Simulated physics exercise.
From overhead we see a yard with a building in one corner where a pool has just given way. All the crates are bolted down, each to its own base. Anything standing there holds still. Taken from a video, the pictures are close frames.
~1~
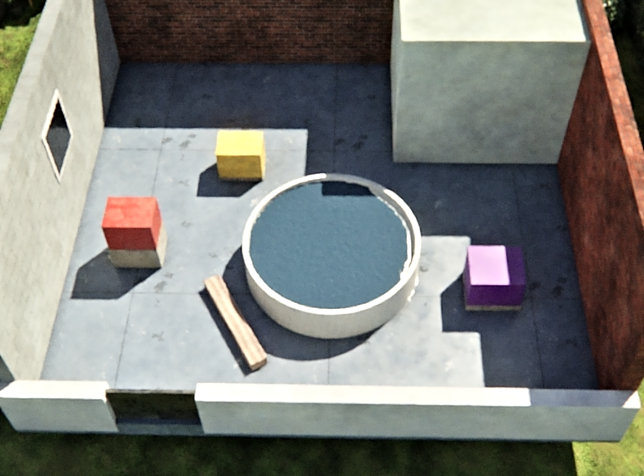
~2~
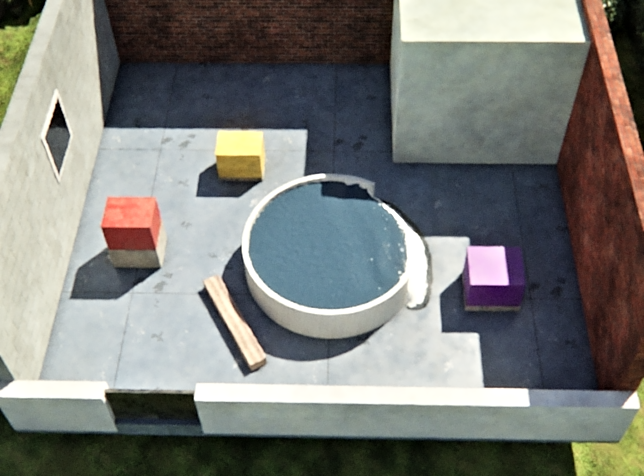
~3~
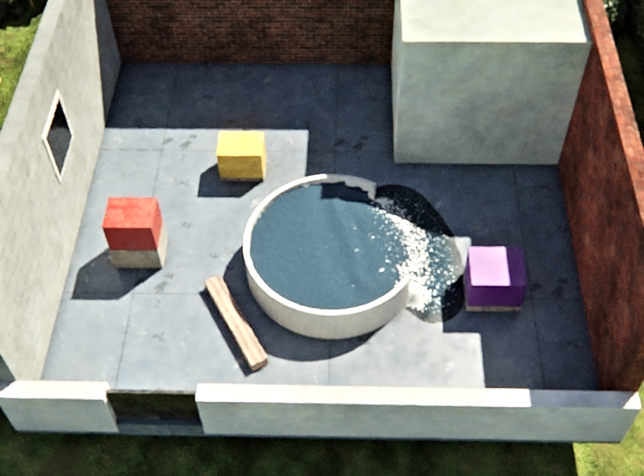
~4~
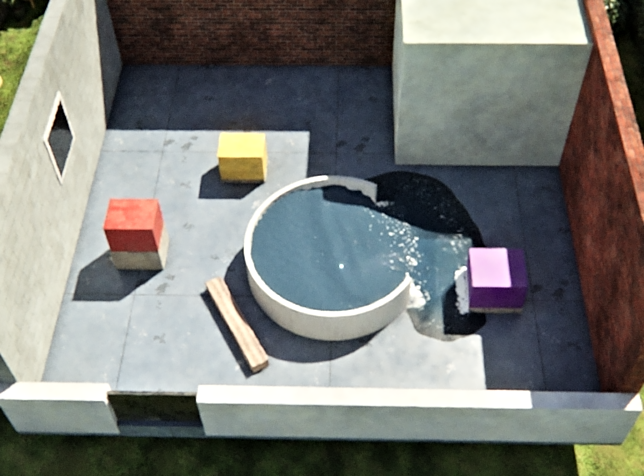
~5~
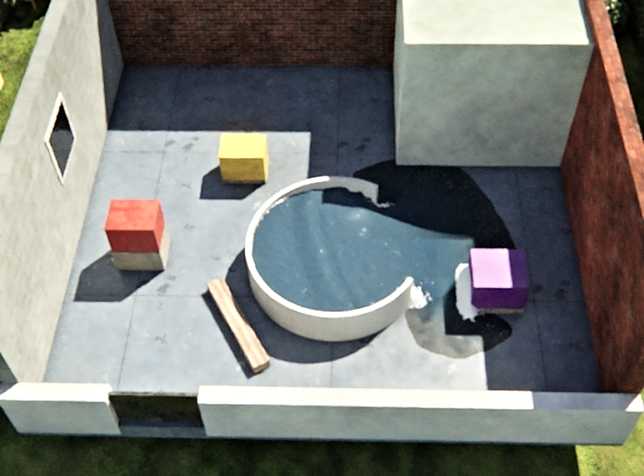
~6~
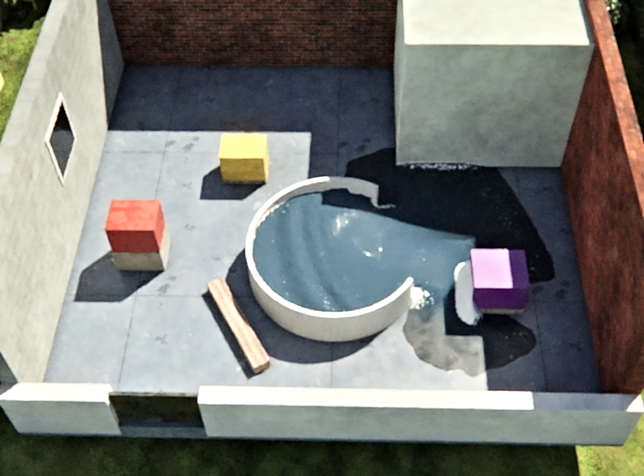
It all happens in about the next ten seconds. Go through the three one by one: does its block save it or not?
The yellow crate is not saved. The red crate is saved by its block. The purple crate is not saved.
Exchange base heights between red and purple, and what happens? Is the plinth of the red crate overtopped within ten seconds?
Red crate: Untouched.
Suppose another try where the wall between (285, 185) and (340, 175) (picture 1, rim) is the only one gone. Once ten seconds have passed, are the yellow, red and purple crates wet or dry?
Result: Yellow is swamped; red is not reached; purple is not reached.
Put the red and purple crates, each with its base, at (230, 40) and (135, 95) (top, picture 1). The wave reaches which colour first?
My guess is the crate marked yellow.
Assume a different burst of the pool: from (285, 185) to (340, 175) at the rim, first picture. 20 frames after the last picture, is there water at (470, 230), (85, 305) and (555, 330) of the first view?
In the order given, the spots are not soaked, not soaked and not soaked.
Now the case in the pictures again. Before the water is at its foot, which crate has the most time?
It would be the red crate.
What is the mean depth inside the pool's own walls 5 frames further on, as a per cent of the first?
62 % or so.
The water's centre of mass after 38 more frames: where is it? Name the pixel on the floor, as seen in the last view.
The balance point is around (410, 274).
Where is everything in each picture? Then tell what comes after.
In the first picture, still water in the pool at (332, 243).
In the second picture, water pours out at (410, 242) and has run to (411, 307).
In the third picture, the front is at (392, 189), out from the gap at (411, 244).
In the fourth picture, the front is at (463, 330), out from the gap at (412, 247).
In the fifth picture, water pours out at (413, 248) and has run to (502, 334).
In the sixth picture, the front is at (521, 349), out from the gap at (413, 248).
A moment on, water covers 25 % of the floor; the yellow crate not reached, the red crate not reached, the purple crate water round its plinth.
Next, water covers 25 % of the floor; the yellow crate not reached, the red crate not reached, the purple crate water round its plinth.
Then, water covers 35 % of the floor; the yellow crate not reached, the red crate not reached, the purple crate water round its plinth.
Later, water covers 60 % of the floor; the yellow crate water round its plinth, the red crate water round its plinth, the purple crate water round its plinth.
In the end, water covers 95 % of the floor; the yellow crate was topped, the red crate stayed above the water, the purple crate was topped.
